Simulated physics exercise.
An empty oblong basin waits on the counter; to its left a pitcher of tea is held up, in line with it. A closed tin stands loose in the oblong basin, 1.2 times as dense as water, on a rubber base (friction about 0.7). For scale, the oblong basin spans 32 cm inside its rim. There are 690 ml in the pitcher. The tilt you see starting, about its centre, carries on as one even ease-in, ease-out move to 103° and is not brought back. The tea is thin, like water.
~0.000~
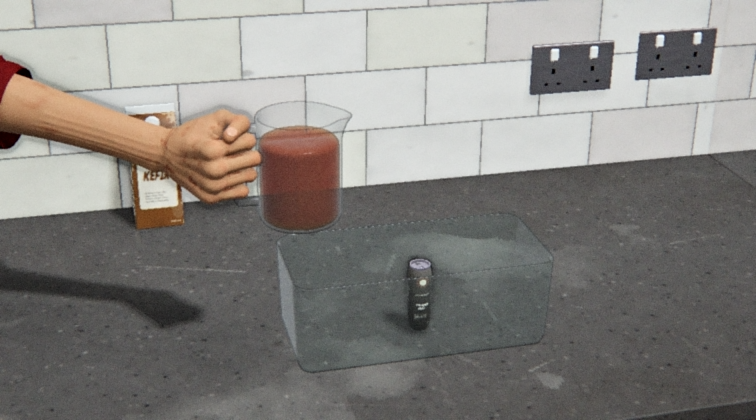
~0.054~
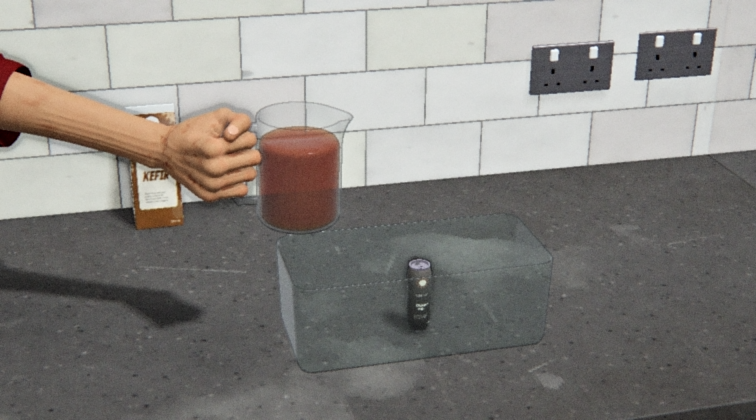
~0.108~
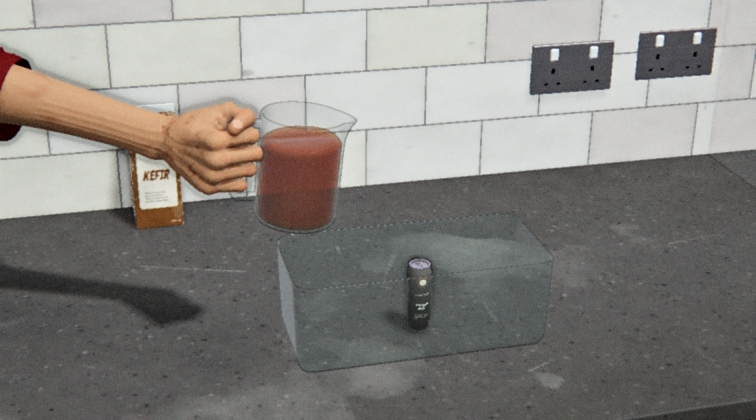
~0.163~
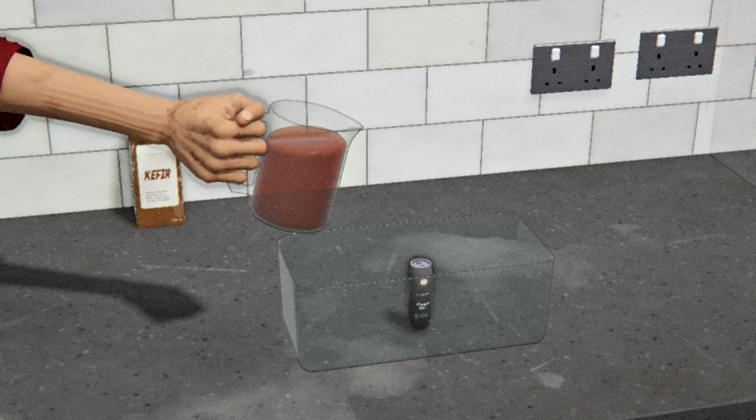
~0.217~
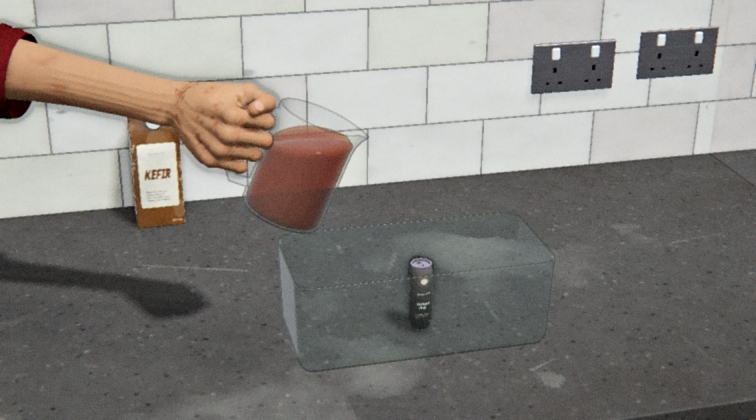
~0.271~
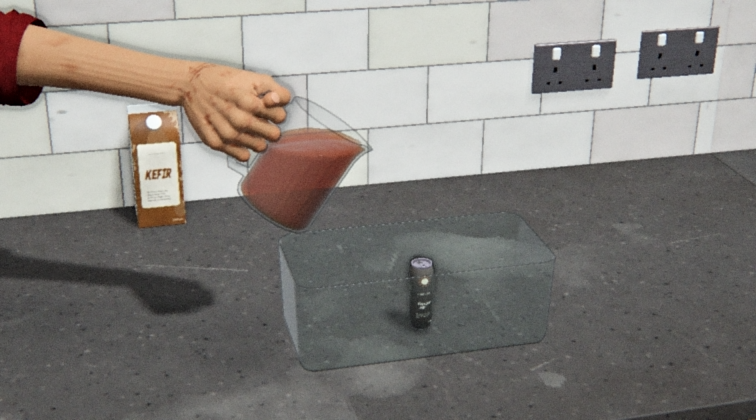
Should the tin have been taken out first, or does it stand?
The tin falls.
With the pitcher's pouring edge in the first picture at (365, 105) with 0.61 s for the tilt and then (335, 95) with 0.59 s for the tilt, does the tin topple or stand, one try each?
First it goes over; then it falls.
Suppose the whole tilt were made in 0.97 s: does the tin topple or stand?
Then it falls.
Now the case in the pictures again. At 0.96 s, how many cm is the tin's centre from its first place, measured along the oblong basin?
Some 10 cm.
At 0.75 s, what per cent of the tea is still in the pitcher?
Near 24 in a hundred.
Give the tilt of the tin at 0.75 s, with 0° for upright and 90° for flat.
Near 5° from upright.
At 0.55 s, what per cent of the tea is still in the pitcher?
About 70 per cent.
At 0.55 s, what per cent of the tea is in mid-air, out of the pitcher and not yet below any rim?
Some 20 per cent.
By 0.55 s the tilt is 92° and 69 per cent is still to pour; the tin stands where it began.
By 0.75 s the tilt is 103° and 24 per cent is still to pour; the tin stands 4 cm from where it began.
By 0.96 s the tilt is 103° and 6 per cent is still to pour; the tin lies on its side.
By 1.19 s the tilt is 103° and 1 per cent is still to pour; the tin lies on its side.
At rest the tin lies on its side.
